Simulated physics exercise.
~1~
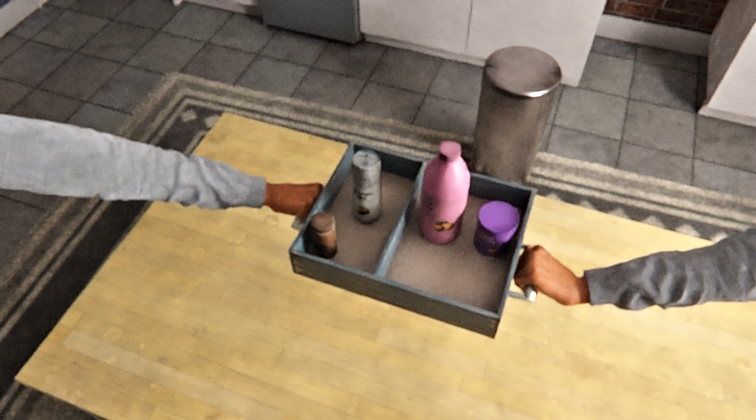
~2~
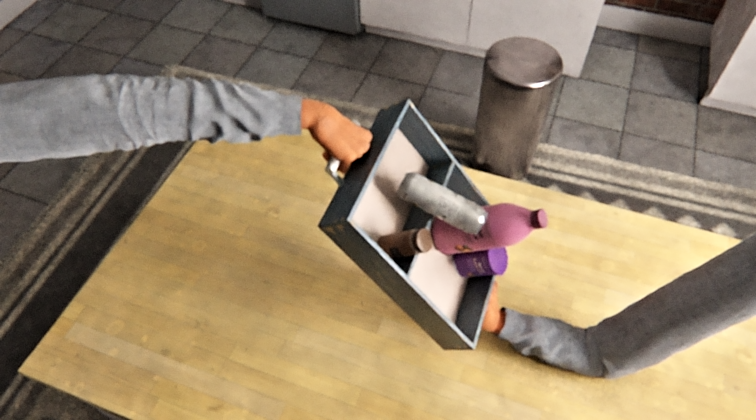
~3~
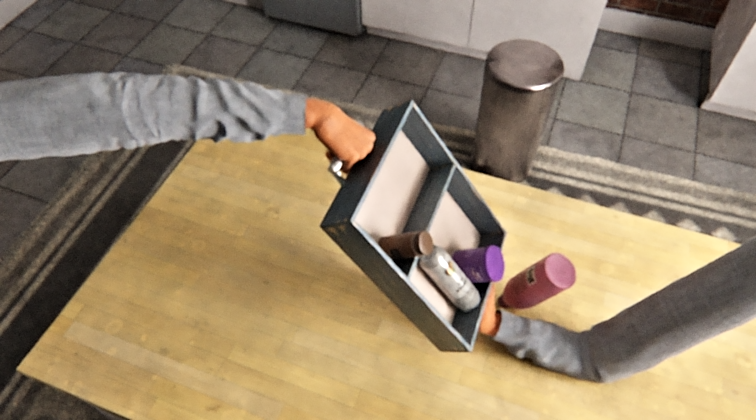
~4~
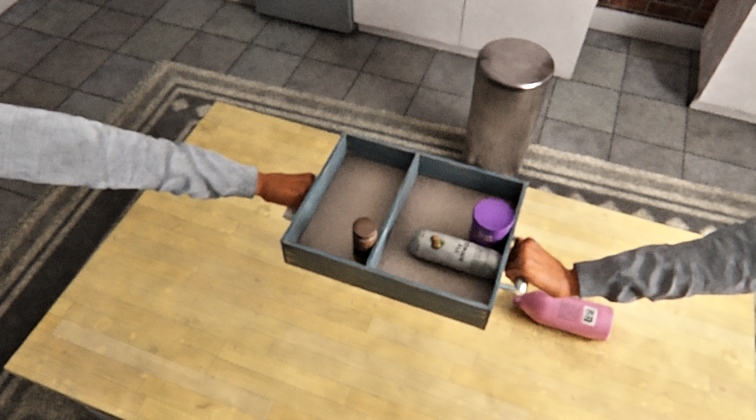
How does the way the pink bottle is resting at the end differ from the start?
At the start the pink bottle stands upright in the crate, and at the end it lies on its side on the table.
